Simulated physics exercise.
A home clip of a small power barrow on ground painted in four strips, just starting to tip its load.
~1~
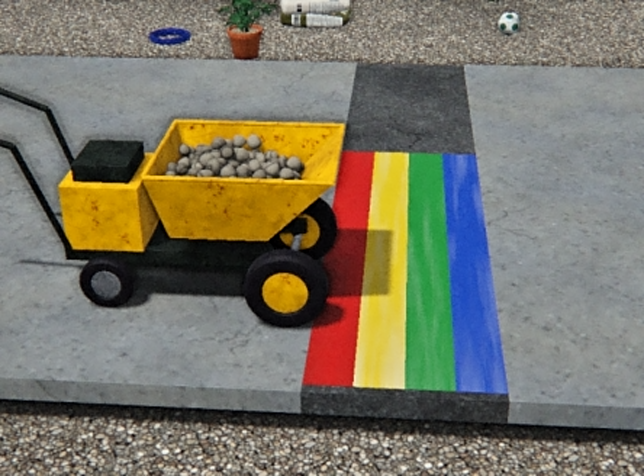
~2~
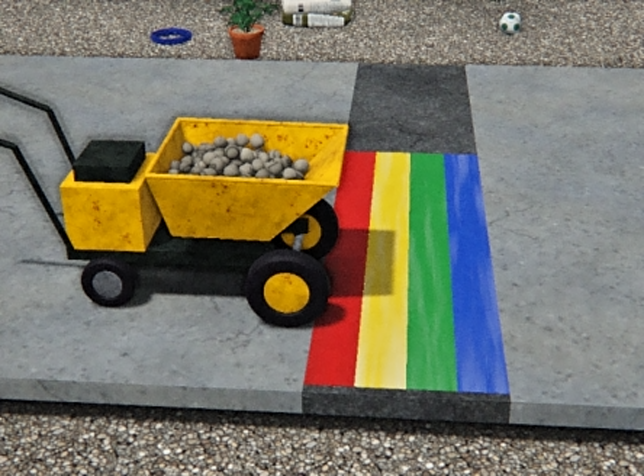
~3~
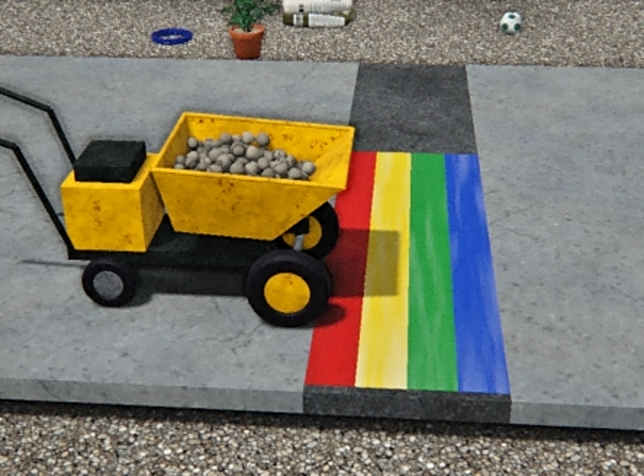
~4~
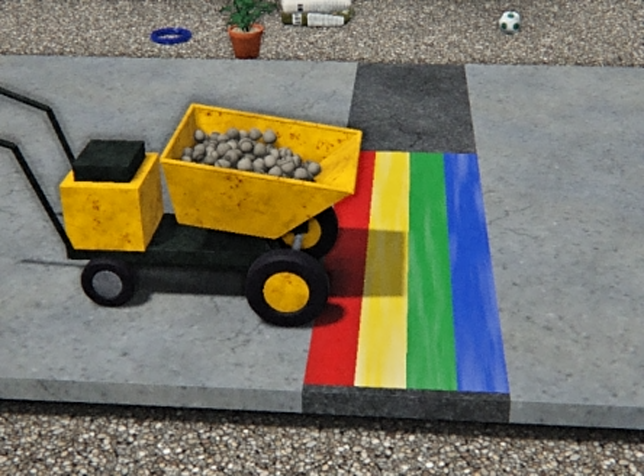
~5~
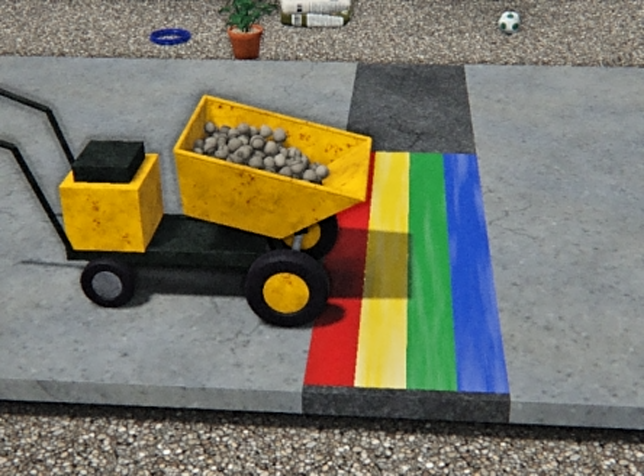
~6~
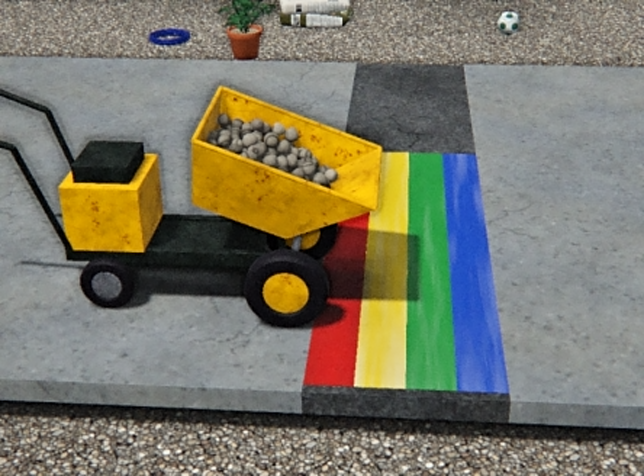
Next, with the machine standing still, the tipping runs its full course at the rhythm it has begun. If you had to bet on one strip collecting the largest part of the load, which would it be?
I would bet on the blue strip.
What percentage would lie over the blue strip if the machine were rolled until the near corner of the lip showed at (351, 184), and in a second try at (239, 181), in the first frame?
First spot: About 40 percent; second spot: About 10 percent.
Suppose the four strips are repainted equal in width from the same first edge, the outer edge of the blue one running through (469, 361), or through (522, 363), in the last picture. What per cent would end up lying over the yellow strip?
Roughly 0 per cent first, then 0 per cent.
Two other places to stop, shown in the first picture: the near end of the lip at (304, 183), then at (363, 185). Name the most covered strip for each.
First: The green strip; second: The strip in blue.
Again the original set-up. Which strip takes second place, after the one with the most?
That would be the green strip.
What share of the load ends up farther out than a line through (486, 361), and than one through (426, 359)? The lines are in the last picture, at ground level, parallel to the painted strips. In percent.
Some 40 and some 80 per cent, respectively.
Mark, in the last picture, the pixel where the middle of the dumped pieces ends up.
I'd place the middle at about (475, 294).
Soon, skip tipped steeply; all in the skip.
A while on, skip tipped right over; about half in the skip; about a quarter over the green strip; about a quarter over the blue strip; a small part off the paint.
Towards the end, skip tipped right over; about a quarter in the skip; about a quarter over the green strip; about a third over the blue strip; about a quarter off the paint.
Finally, skip tipped right over; about a quarter in the skip; none over the red strip; none over the yellow strip; about a quarter over the green strip; about a third over the blue strip; about a quarter off the paint.
